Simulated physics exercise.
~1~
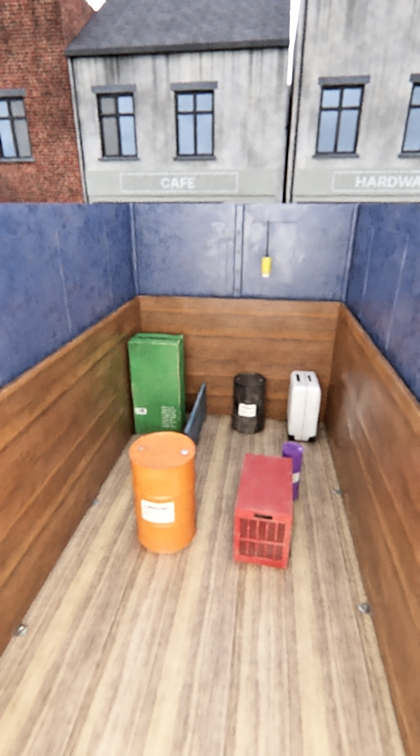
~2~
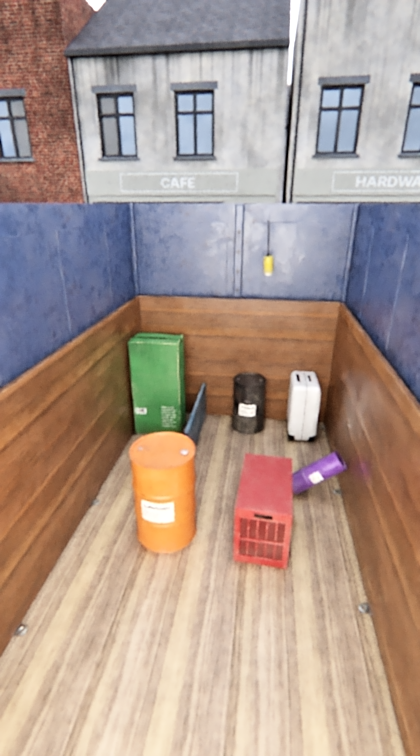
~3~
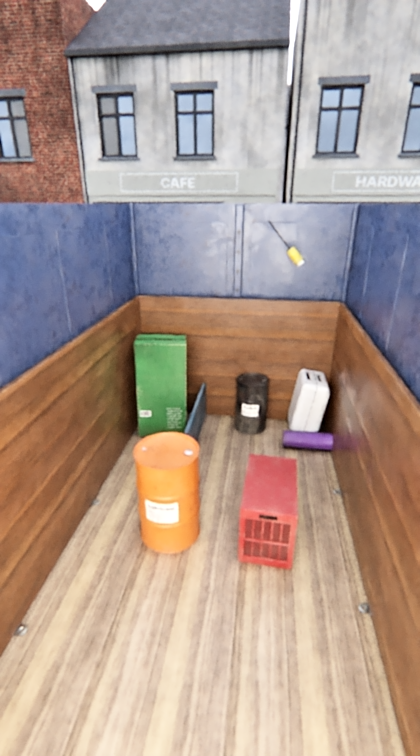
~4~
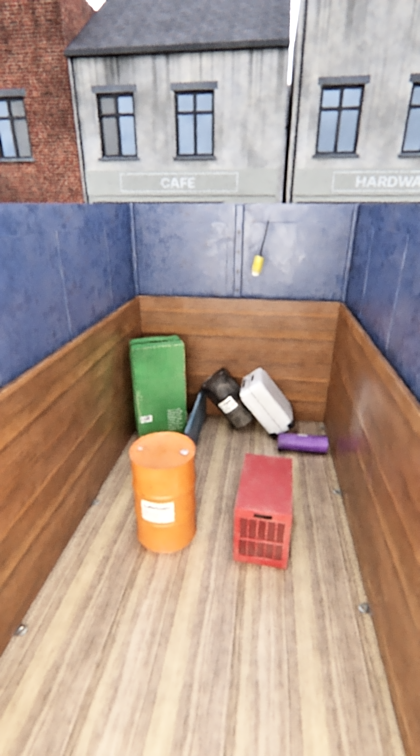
A wooden-floored truck bed held drums, cases and boxes when a purple canister tipped right and ended up on its side, then a white case leaned right before toppling left against a black drum, leaving both tilted together at the back.
